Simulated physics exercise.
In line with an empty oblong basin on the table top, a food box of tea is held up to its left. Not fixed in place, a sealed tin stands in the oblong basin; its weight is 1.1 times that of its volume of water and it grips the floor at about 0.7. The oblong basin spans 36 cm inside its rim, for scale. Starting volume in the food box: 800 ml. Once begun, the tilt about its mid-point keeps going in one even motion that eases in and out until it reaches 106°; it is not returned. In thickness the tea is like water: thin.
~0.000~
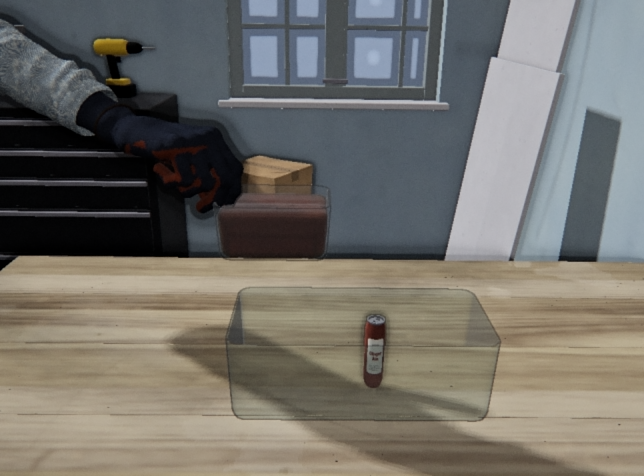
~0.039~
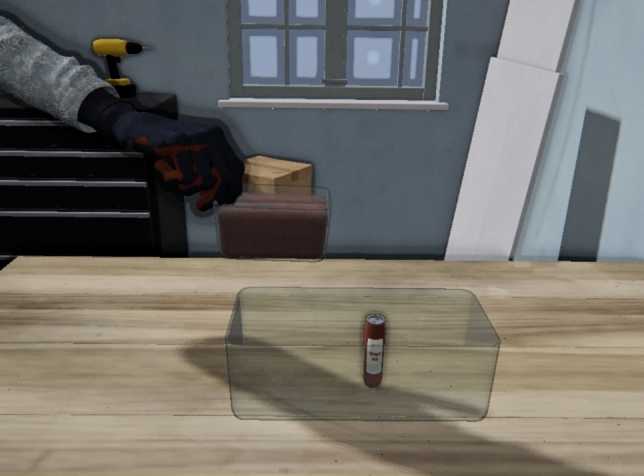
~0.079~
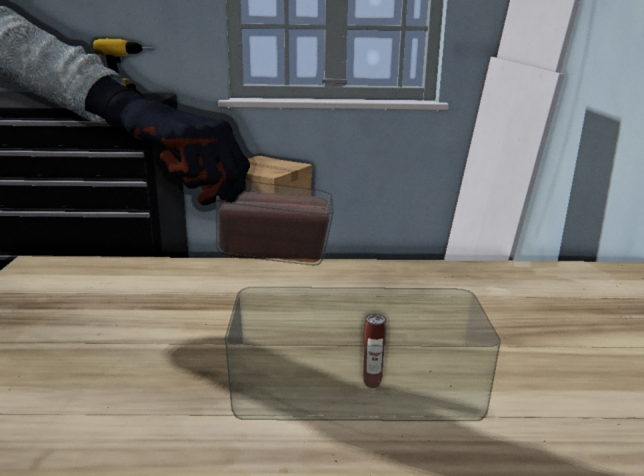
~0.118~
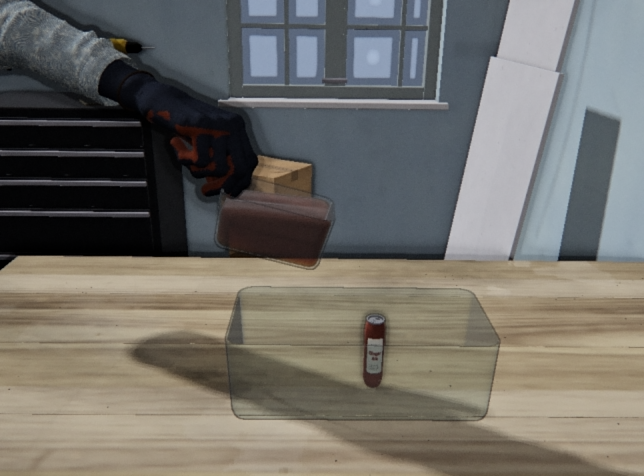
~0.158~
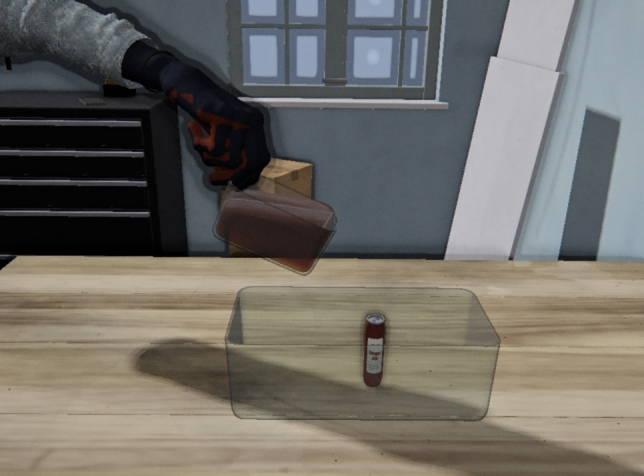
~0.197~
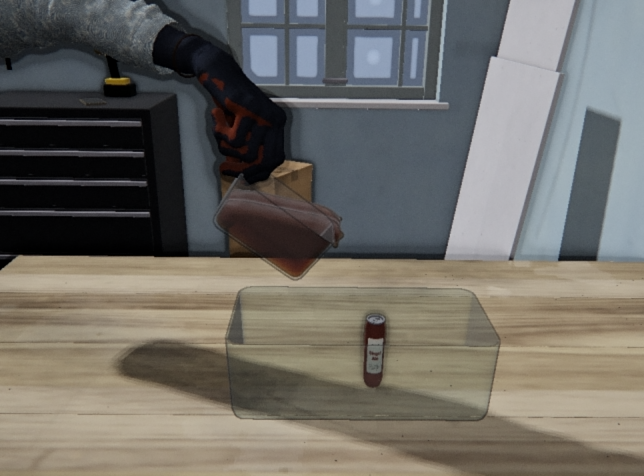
A clear box of brown tea tilted steadily to the right as a gloved hand swung up over it, the tea edging past its rim above a see-through basin and a small red tin.
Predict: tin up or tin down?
I expect it will tip over.
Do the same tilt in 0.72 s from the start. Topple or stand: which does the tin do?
The tin would stay balanced.
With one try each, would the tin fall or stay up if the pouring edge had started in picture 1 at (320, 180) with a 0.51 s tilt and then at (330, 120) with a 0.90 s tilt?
Try 1: Tipped over; try 2: Still standing.
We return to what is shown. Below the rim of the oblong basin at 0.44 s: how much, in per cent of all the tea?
Estimate - around 46 in a hundred parts.
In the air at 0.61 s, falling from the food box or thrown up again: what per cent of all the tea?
Something like 4 per cent is in the air then.
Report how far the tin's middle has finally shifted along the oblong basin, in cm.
It finishes around 8.5 cm from where it began.
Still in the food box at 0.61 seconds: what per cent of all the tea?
What remains is about 2 percent of it all.
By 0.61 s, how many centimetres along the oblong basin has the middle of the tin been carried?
Around 3 centimetres.
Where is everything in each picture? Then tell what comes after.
In the first picture, tilt 0°; pouring edge (330, 198); surface from (222, 203) to (328, 204); the oblong basin's rim runs from (233, 314) to (486, 317); the tin's top is at (376, 323).
In the second picture, tilt 2°; pouring edge (330, 200); surface from (222, 202) to (328, 204).
In the third picture, tilt 7°; pouring edge (332, 204); surface from (224, 200) to (329, 206).
In the fourth picture, tilt 14°; pouring edge (333, 212); surface from (225, 199) to (332, 209).
In the fifth picture, tilt 25°; pouring edge (334, 222); surface from (227, 199) to (331, 215); 2 per cent is over the edge.
In the sixth picture, tilt 37°; pouring edge (333, 234); surface from (224, 199) to (325, 220); 7 per cent is over the edge.
By 0.44 s the tilt is 103° and 15 per cent is still to pour; the tin stands where it began.
By 0.61 s the tilt is 106° and 2 per cent is still to pour; the tin leans 5°.
By 0.79 s the tilt is 106° and 0 per cent is still to pour; the tin leans 50°.
By 0.99 s the tilt is 106° and 0 per cent is still to pour; the tin lies on its side.
At rest the tin lies on its side.
